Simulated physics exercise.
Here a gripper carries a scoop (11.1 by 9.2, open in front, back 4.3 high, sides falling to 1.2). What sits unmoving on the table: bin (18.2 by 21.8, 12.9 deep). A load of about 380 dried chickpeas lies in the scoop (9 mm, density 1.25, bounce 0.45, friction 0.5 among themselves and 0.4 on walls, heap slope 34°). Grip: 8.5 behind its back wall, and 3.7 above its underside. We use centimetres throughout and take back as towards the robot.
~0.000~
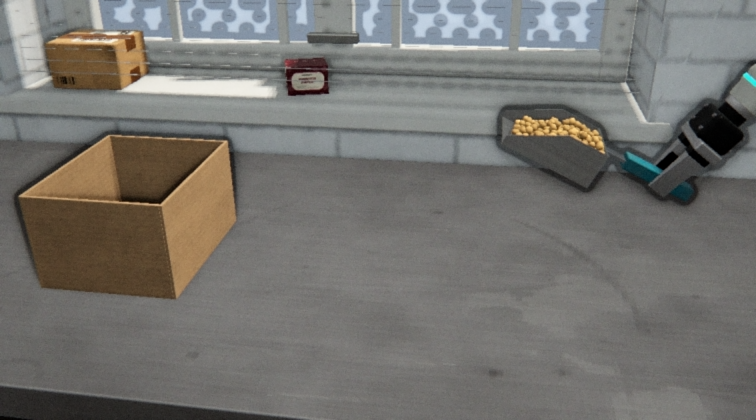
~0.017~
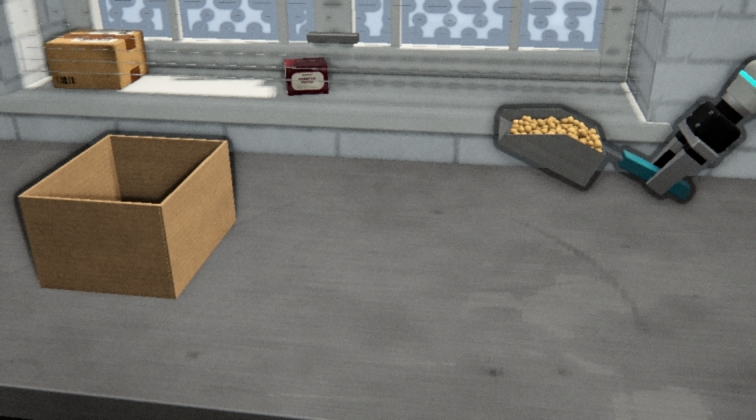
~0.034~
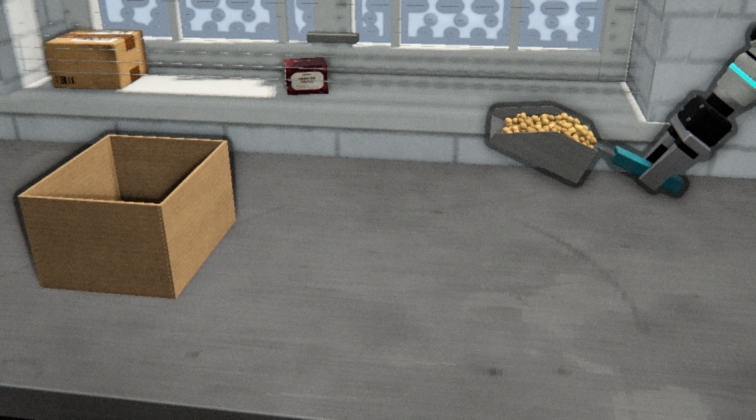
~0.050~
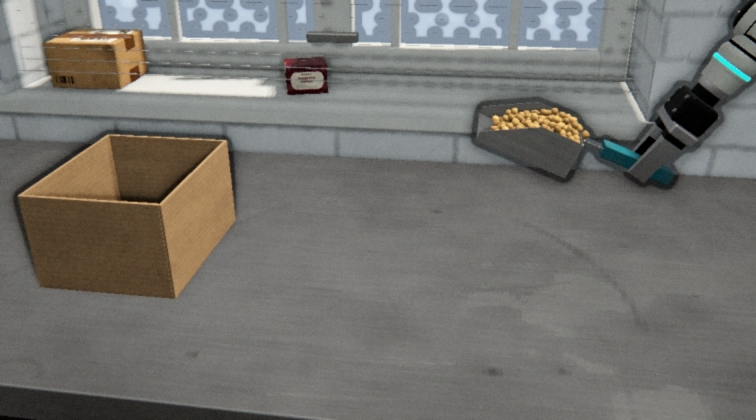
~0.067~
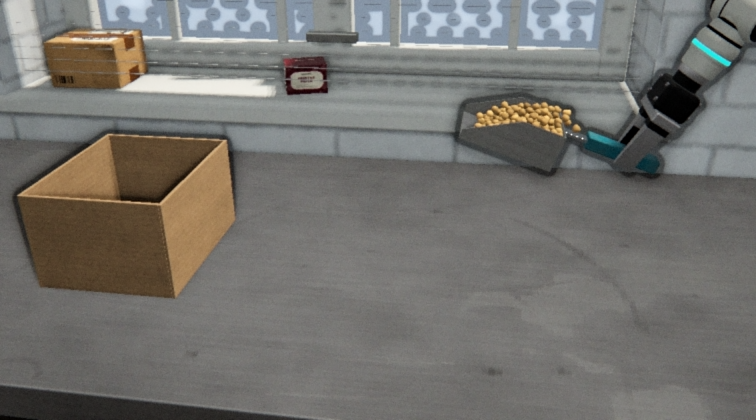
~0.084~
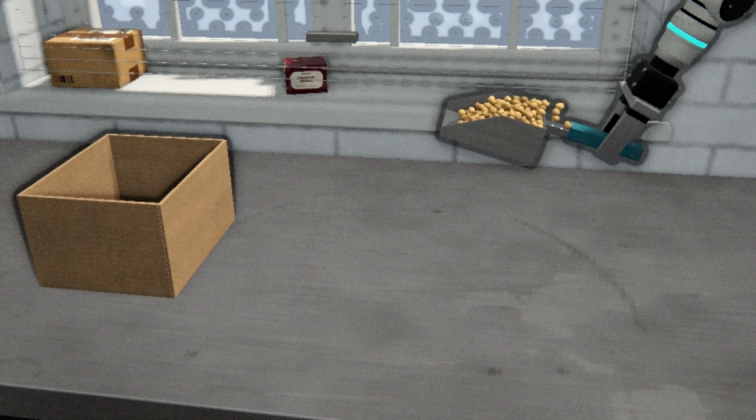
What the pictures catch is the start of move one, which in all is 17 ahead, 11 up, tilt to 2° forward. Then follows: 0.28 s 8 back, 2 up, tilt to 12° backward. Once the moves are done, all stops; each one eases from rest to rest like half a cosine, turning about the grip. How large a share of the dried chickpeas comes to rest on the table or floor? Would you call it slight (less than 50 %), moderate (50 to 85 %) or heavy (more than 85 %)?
I would call it heavy.
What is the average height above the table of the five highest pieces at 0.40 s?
Roughly 26 cm.
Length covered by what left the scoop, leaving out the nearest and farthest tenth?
The stretch is around 16 cm.
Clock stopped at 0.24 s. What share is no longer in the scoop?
60 %.
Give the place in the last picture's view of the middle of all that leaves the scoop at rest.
Roughly at (237, 254) in the last picture.
After 0.24 s, tilted 1° forward, highest piece 27 above the table; 162 on the scoop, 223 in flight or on a rim.
After 0.40 s, tilted 9° backward, highest piece 26 above the table; 48 on the table or floor, 337 in flight or on a rim.
After 0.68 s, tilted 12° backward, highest piece 6 above the table; 368 on the table or floor, 2 in the bin, 15 in flight or on a rim.
After 1.73 s, tilted 12° backward, highest piece 3 above the table; 383 on the table or floor, 2 in the bin.
At rest, 383 on the table or floor, 2 in the bin. That is 99 % on the table or floor.
